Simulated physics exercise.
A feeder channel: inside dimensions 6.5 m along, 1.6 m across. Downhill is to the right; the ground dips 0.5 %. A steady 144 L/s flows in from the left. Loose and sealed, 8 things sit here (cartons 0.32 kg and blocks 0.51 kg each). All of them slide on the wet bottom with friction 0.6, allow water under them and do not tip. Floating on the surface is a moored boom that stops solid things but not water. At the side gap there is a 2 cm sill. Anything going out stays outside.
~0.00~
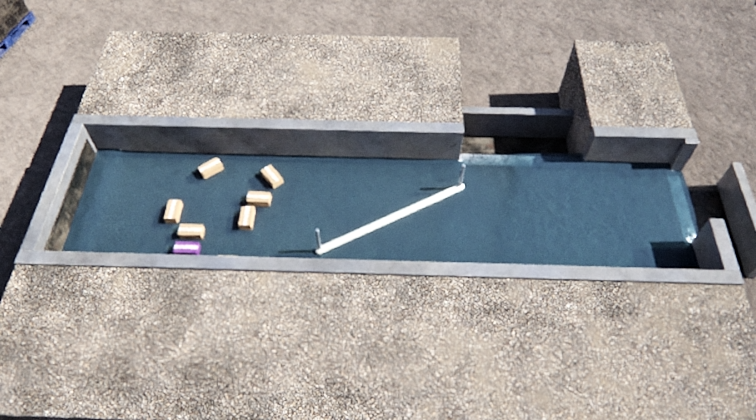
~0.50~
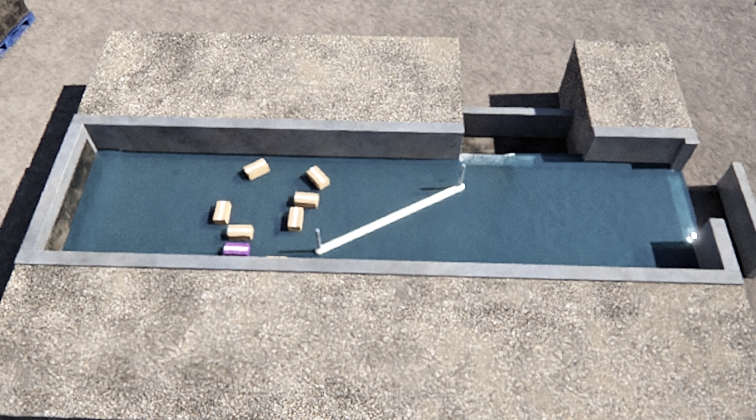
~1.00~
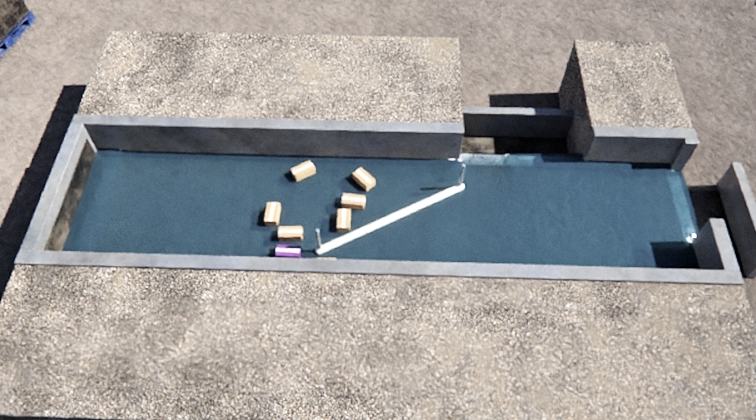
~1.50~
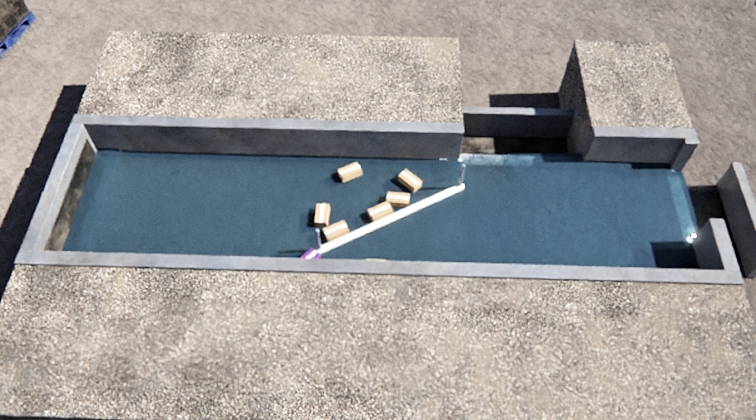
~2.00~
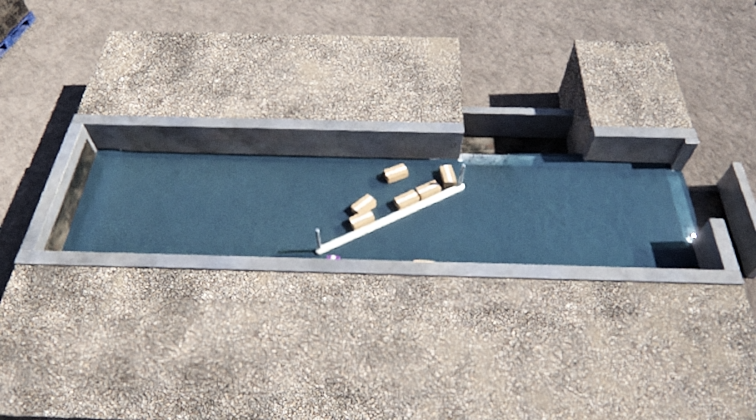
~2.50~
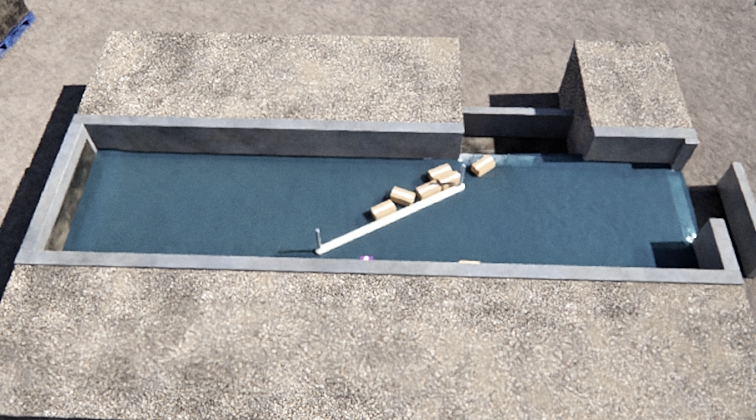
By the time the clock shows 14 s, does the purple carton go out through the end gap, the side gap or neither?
End gap.
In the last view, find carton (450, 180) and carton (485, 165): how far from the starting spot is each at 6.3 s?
Gone out; gone out.
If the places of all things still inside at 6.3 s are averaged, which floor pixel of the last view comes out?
Close to (626, 261).
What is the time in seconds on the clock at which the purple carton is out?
Around 9.0 s.
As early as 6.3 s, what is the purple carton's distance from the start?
Shift by then: About 400 cm.
After 3.5 s the purple carton is near (445, 268), 2.6 m from its start, afloat; 2 of 8 are out; 6 afloat.
After 6.3 s the purple carton is near (603, 256), 4.2 m from its start, afloat; 6 of 8 are out; 2 afloat.
After 10.0 s the purple carton has gone out by the end gap; 8 of 8 are out; 0 afloat.
After 14.0 s the purple carton has gone out by the end gap; 8 of 8 are out; 0 afloat.
